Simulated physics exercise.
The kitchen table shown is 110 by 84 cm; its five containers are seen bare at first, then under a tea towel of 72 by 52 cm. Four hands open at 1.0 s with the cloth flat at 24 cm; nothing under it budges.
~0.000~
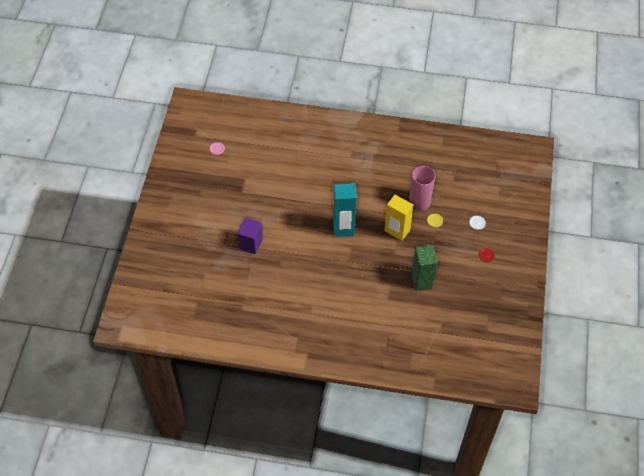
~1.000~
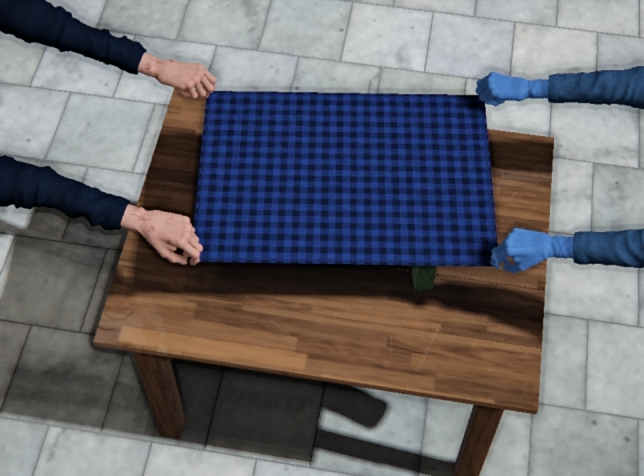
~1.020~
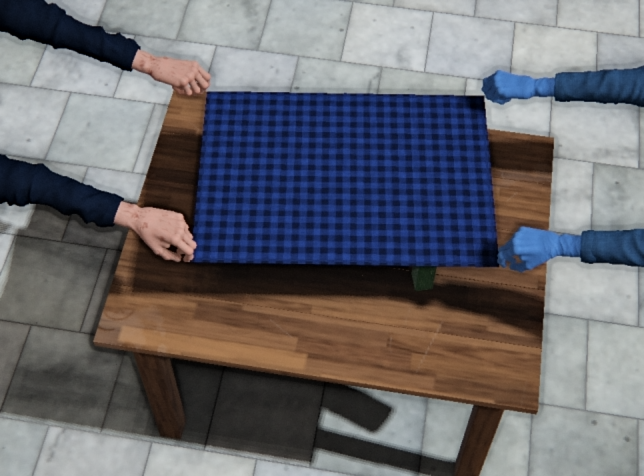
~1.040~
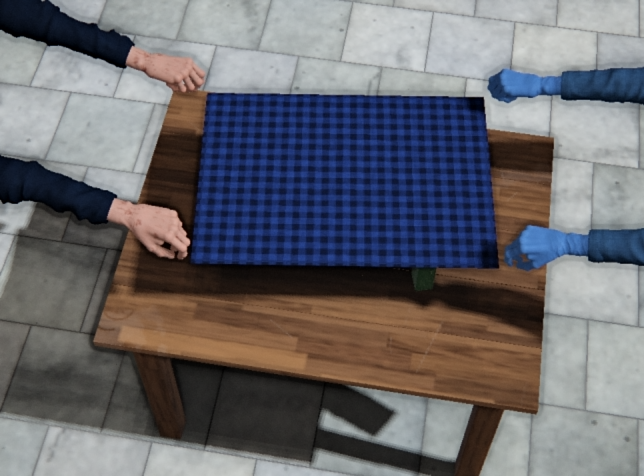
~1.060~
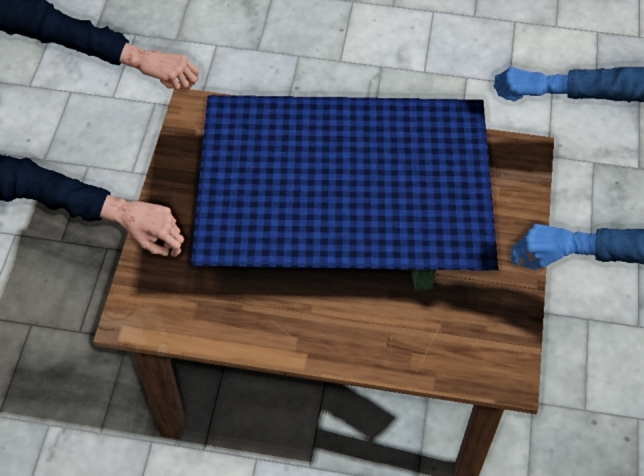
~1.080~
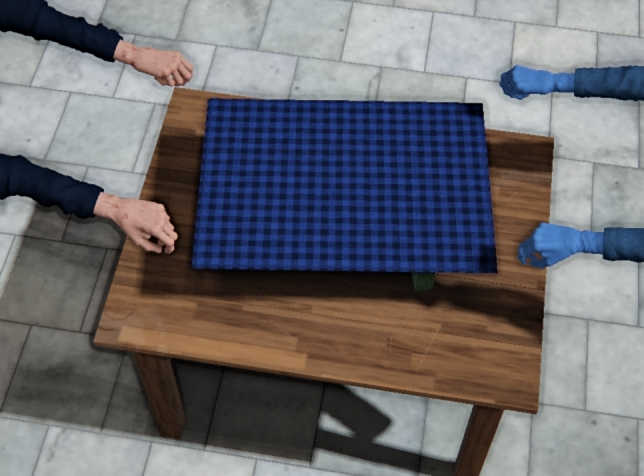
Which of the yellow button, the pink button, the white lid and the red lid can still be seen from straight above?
The yellow button ends under the cloth, the pink button remains in the open, the white lid stays uncovered, the red lid stays uncovered.
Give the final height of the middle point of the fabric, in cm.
Some 19 cm up.
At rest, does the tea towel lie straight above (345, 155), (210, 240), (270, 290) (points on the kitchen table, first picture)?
The first remains in the open; the second stays uncovered; the third vanishes under it.
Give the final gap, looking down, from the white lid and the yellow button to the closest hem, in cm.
Roughly 6 cm, 4 cm.
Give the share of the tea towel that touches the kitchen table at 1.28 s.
Some 20 per cent.
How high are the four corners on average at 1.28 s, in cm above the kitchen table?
About 1 cm.
By 1.3 s, 20 % of it is down, spanning 63 by 53 cm, above yellow button.
By 1.5 s, 20 % of it is down, spanning 62 by 55 cm, above yellow button.
By 1.7 s, 20 % of it is down, spanning 63 by 54 cm, above yellow button.
By 1.9 s, 20 % of it is down, spanning 63 by 54 cm, above yellow button.
By 2.7 s, 20 % of it is down, spanning 63 by 54 cm, above yellow button.
